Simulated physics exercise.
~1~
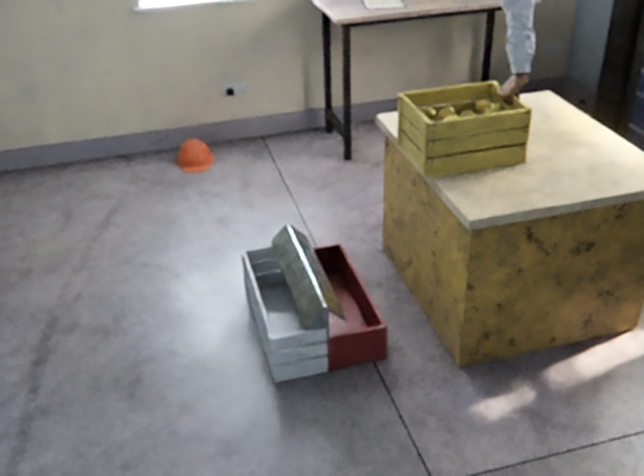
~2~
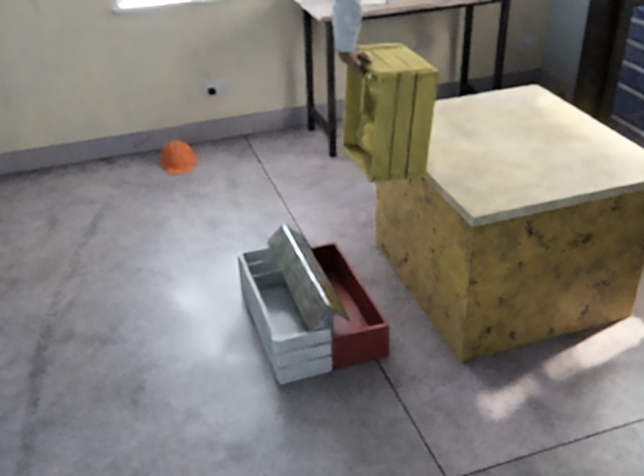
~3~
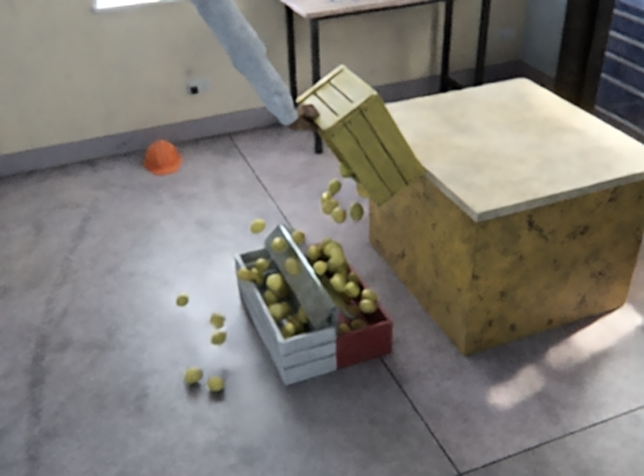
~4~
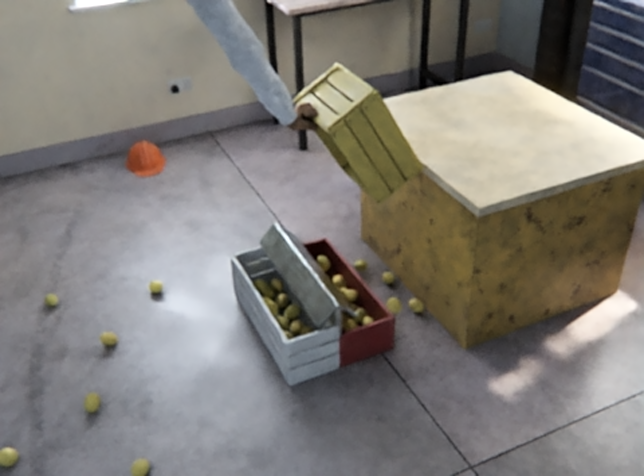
A yellow slatted box full of lemons sits on the corner of a pale-topped bench, gripped by a hand in a light sleeve. The arm moves it left off the bench and tips it onto its side above a white bin and a red trough, which stand side by side with a slanted ridge between them. The box tilts further until its mouth points downward, and lemons pour out, striking the ridge and dropping to both sides. Some bounce onto the floor at left. Finally the box hangs still, with lemons lying in both containers and others scattered across the floor, mostly to the left and a few near the bench.
